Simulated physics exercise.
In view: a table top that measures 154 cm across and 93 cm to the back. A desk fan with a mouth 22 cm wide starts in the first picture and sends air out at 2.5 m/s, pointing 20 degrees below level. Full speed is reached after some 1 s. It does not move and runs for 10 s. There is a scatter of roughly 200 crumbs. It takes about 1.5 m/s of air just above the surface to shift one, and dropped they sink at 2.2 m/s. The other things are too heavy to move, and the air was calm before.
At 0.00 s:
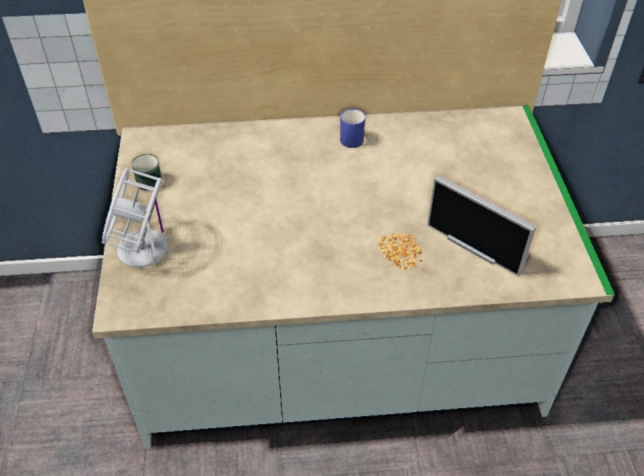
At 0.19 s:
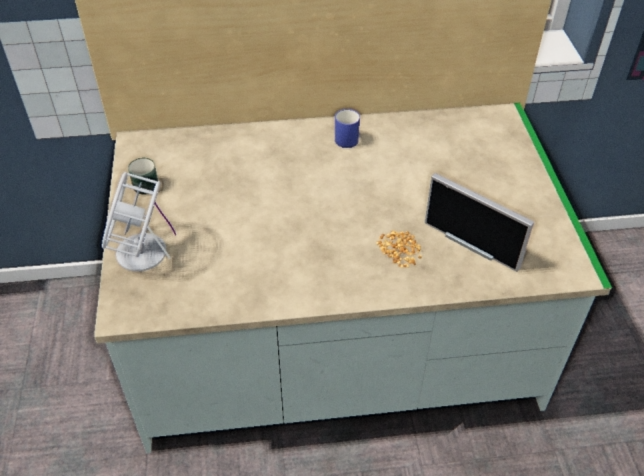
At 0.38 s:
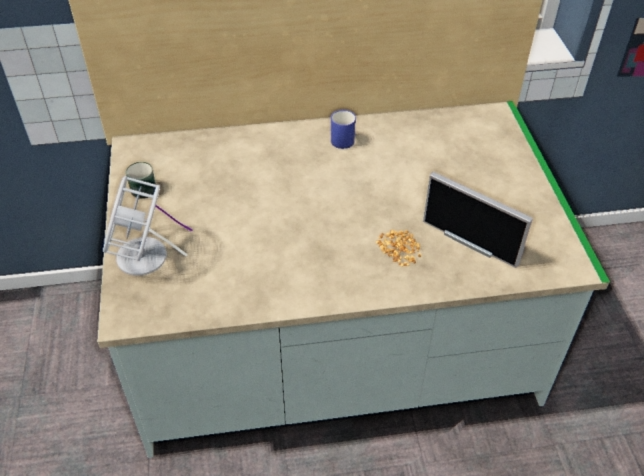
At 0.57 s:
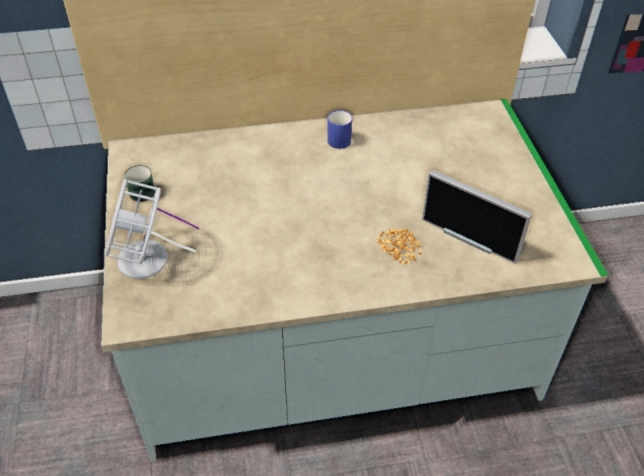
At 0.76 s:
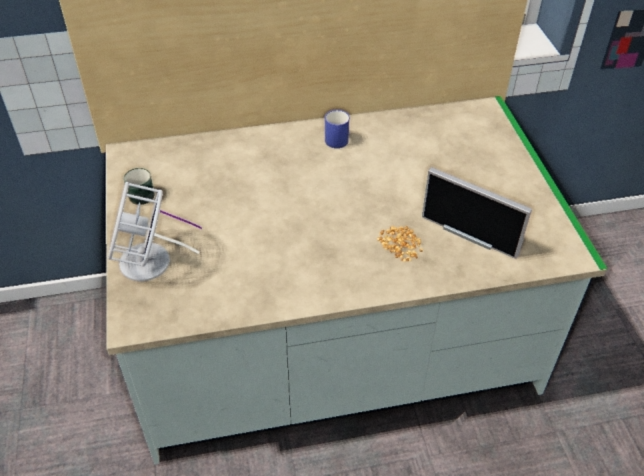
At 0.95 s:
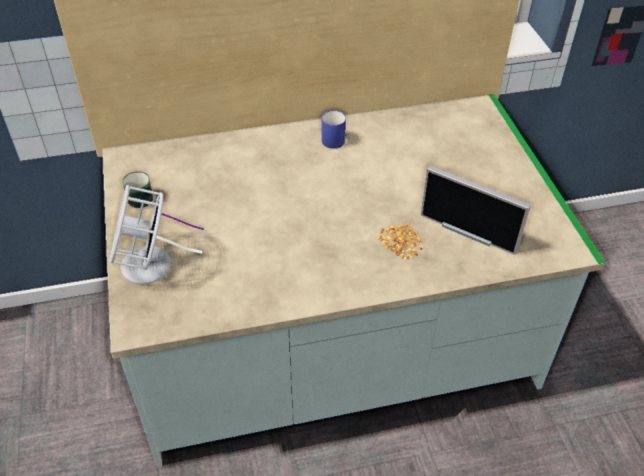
The view drifted slightly around a stone-topped counter, while thin rods swung out to the right from a white stand on the left; the orange crumbs, dark screen and blue mug stayed put.
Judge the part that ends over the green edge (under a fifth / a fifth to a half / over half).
The share over the green edge is under a fifth.
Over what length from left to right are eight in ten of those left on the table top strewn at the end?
Roughly 30 cm.
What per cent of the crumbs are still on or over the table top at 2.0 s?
Some 70 per cent.
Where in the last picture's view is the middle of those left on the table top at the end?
Around (461, 239).
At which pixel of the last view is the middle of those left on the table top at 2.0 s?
Around (463, 241).
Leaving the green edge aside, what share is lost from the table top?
About 40 %.
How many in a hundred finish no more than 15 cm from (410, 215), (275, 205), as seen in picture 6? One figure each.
In turn about 20 %, 0 %.
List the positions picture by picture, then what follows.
In the first frame, the middle of the crumbs is near (400, 250), none has stirred yet and the mouth of the desk fan is at (133, 211).
In the second frame, the middle of the crumbs is near (398, 248), none has stirred yet and the green edge is centred on (560, 184).
In the third frame, the middle of the crumbs is near (397, 247), none has stirred yet, the top of a laptop is at (480, 196) and the top of a mug is at (343, 118).
In the fourth frame, the middle of the crumbs is near (397, 245) and none has stirred yet.
In the fifth frame, the middle of the crumbs is near (398, 243) and none has stirred yet.
In the sixth frame, the middle of the crumbs is near (398, 241) and none has stirred yet.
After 2.0 s the count stands so, 0 % are over the green edge; the middle of those still in play is near (467, 241).
After 3.2 s the count stands so, 1 % are over the green edge; the middle of those still in play is near (463, 237).
After 5.5 s the count stands so, 2 % are over the green edge; the middle of those still in play is near (463, 237).
After 10.0 s, at the end, 2 % are over the green edge; the middle of those still in play is near (461, 239).
